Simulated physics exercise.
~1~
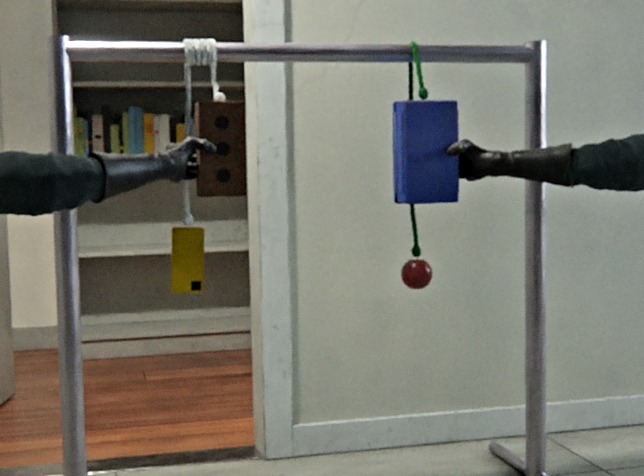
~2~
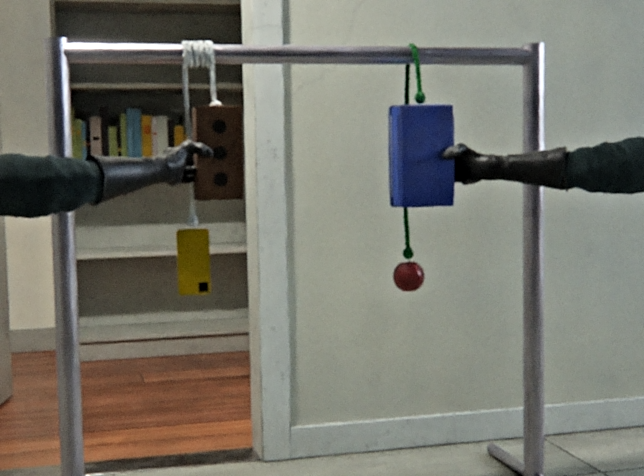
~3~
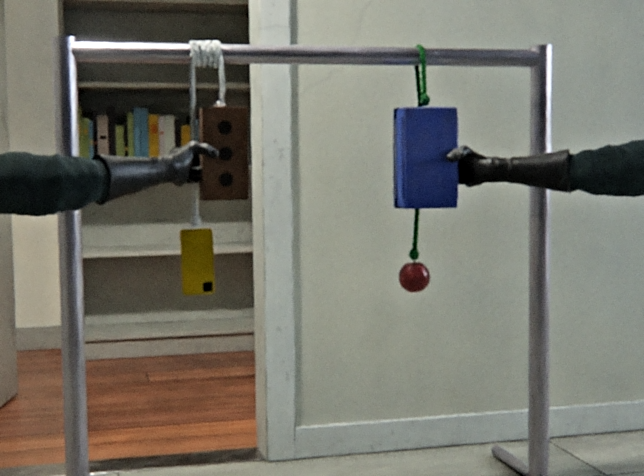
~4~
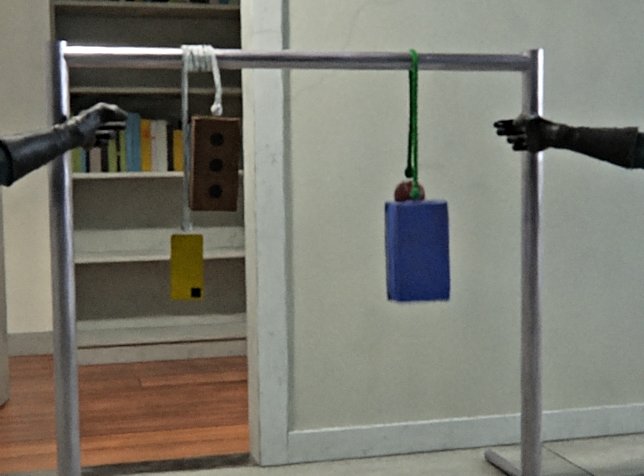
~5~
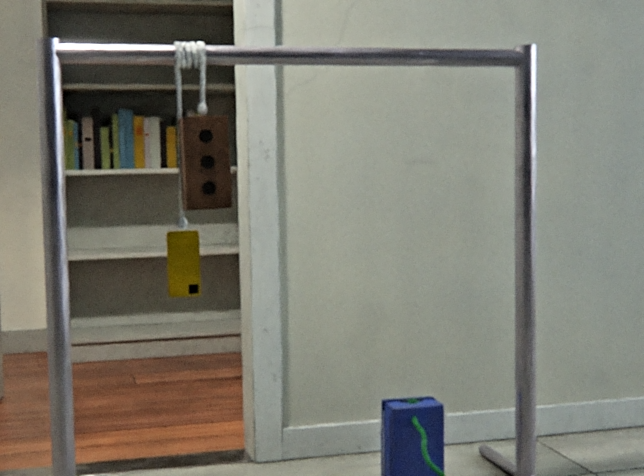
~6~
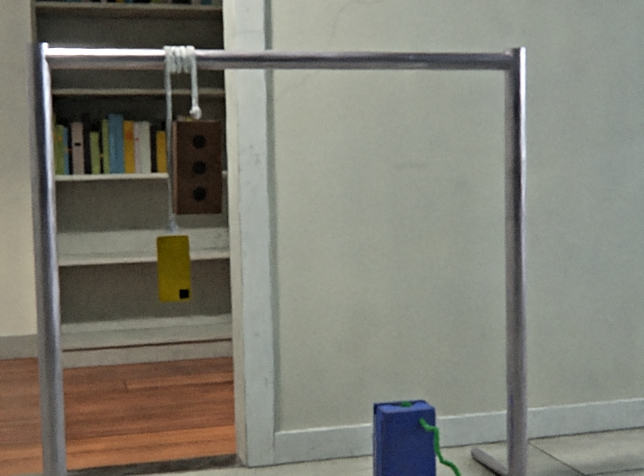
The video shows two gloved hands holding a brown brick and a blue case hung by ropes over a metal rail. The hands let go and withdraw; the brick dips slightly and stays hanging with a yellow block, while the case drops to the floor, pulling its green rope off the rail.
